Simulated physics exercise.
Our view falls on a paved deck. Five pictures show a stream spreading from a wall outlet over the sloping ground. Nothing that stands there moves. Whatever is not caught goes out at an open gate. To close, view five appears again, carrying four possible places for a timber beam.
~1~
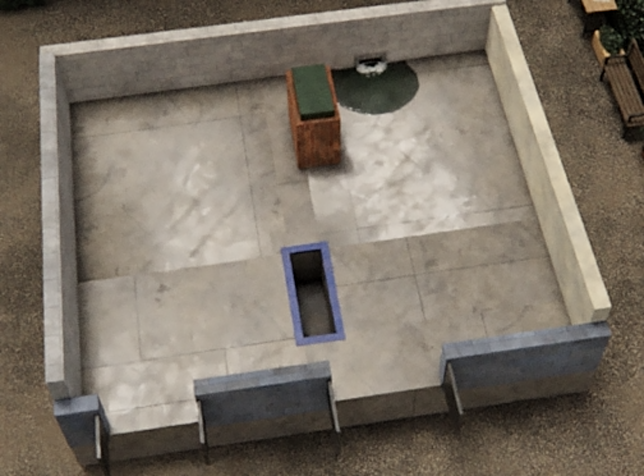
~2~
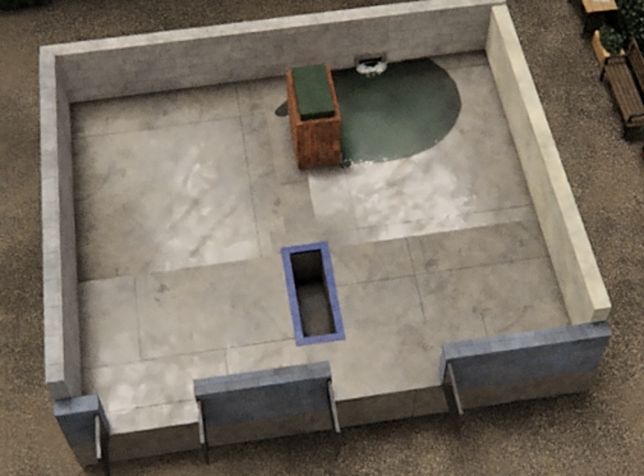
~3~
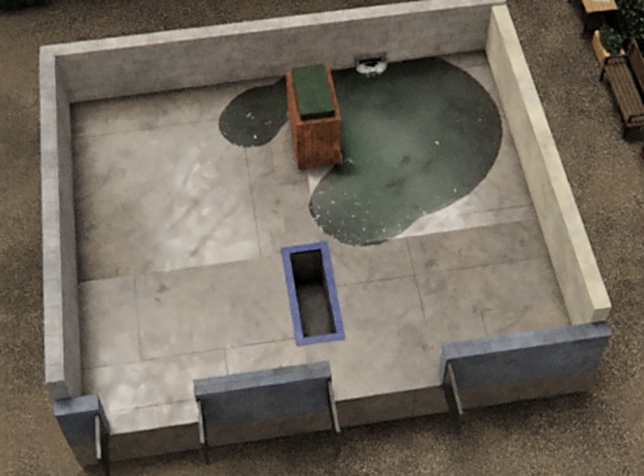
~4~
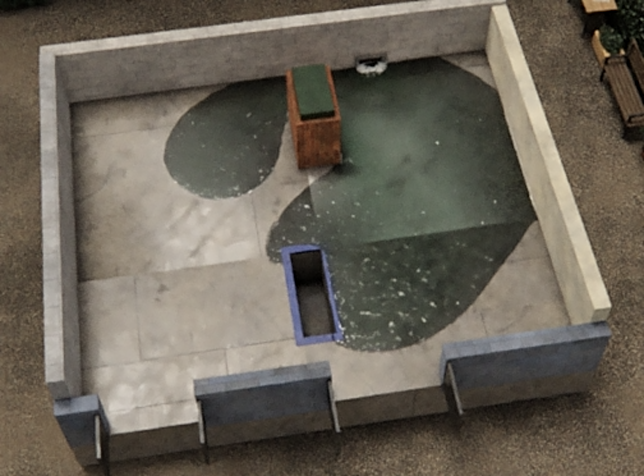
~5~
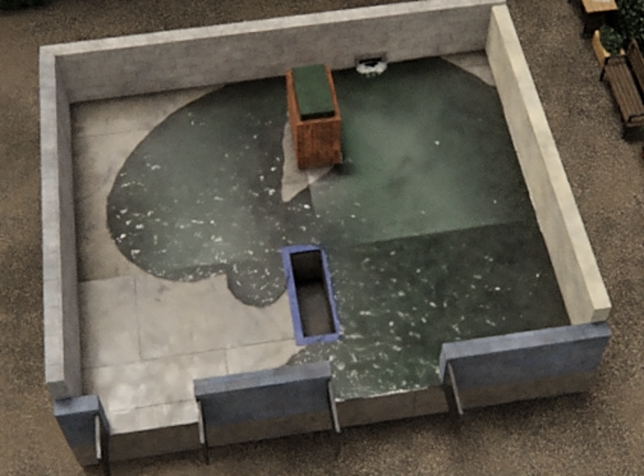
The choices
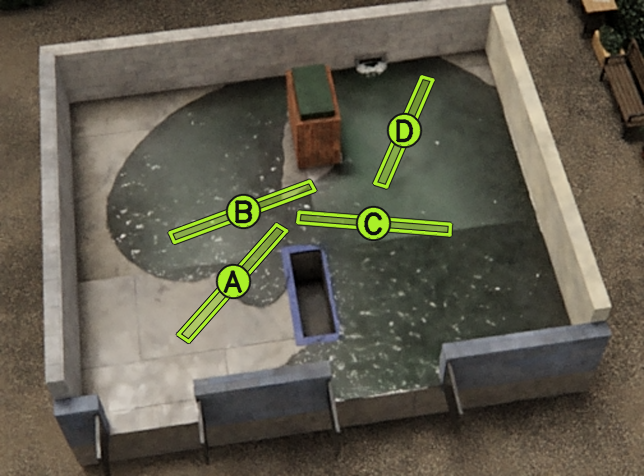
Water spreads from the back wall across the paved deck, surrounding a box and reaching a blue-edged pit.
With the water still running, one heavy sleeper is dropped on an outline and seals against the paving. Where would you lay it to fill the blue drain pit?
I would pick place D.
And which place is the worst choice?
Place C.
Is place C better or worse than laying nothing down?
It is worse.
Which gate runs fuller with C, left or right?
The left one.
In lime, A from (183, 338) to (281, 227); B from (172, 237) to (312, 185); C from (298, 217) to (450, 229); D from (380, 185) to (427, 78).
For place A, about 19 % of the stream goes into the blue drain pit, about 81 % out by the gates.
For place B, about 18 % of the stream goes into the blue drain pit, about 82 % out by the gates.
For place C, about 5 % of the stream goes into the blue drain pit, about 95 % out by the gates.
For place D, about 35 % of the stream goes into the blue drain pit, about 65 % out by the gates.
